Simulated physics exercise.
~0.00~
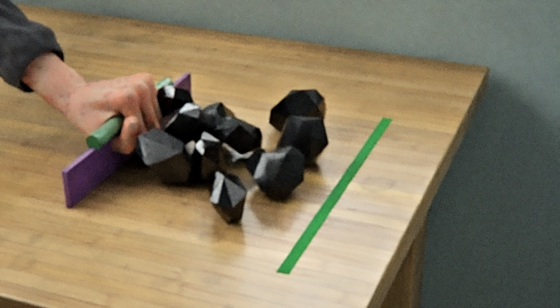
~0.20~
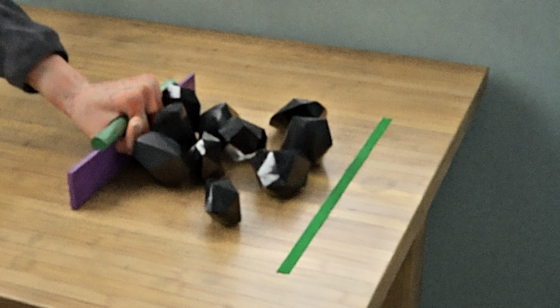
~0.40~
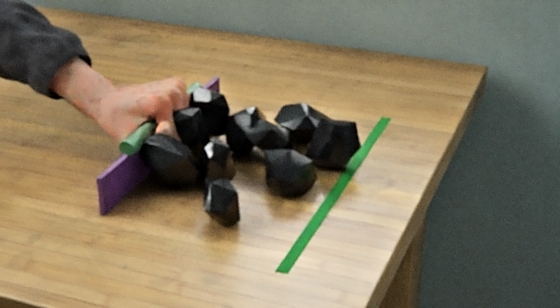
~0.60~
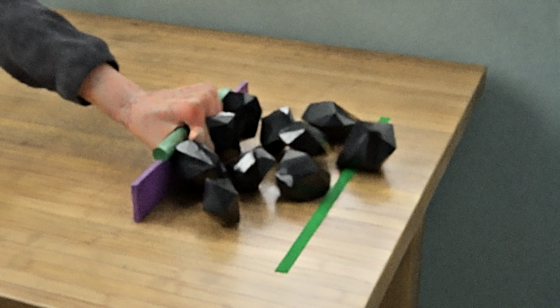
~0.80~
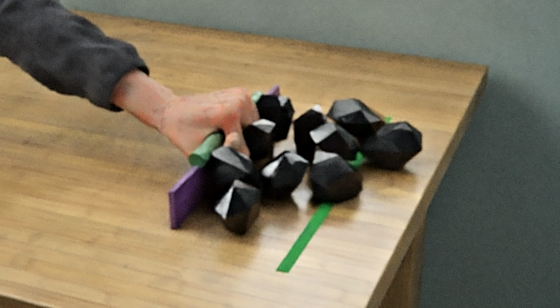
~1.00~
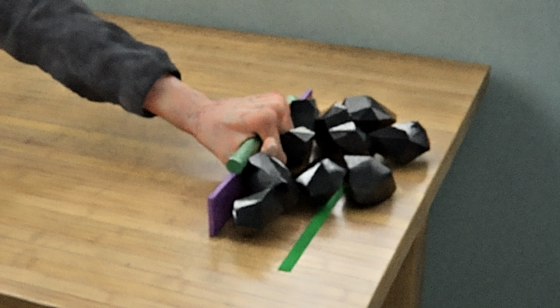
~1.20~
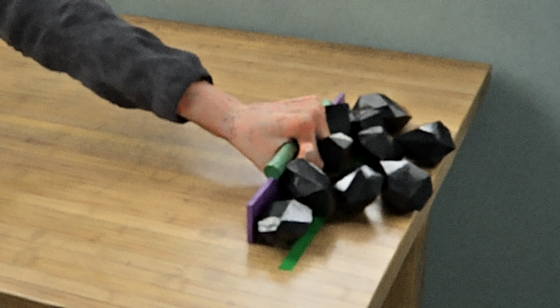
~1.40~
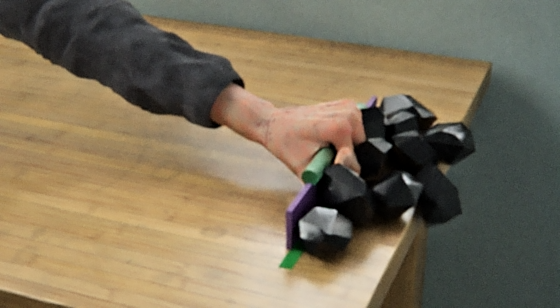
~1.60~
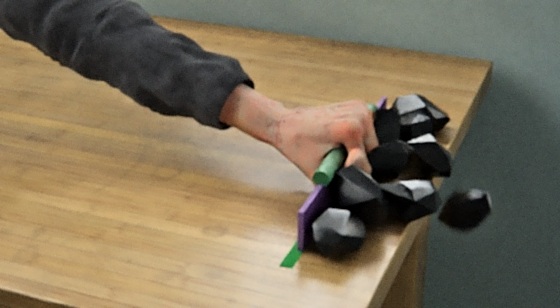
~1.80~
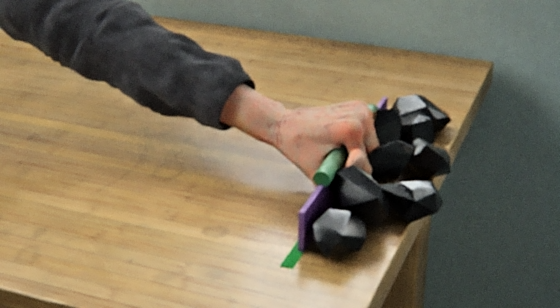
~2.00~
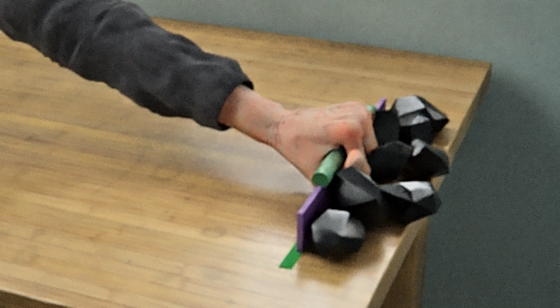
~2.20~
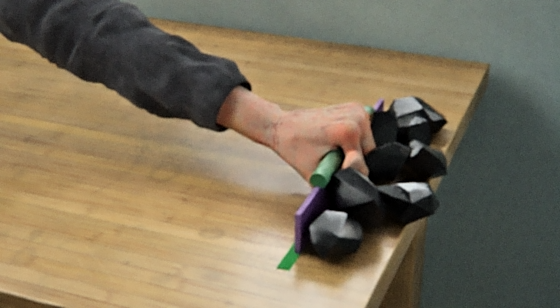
On a wooden table, a hand slid a purple scraper to the right, bunching black chunky pieces together and pushing them across a green tape line until it stopped there; one piece dropped off the edge, and the rest stayed heaped at the brink.
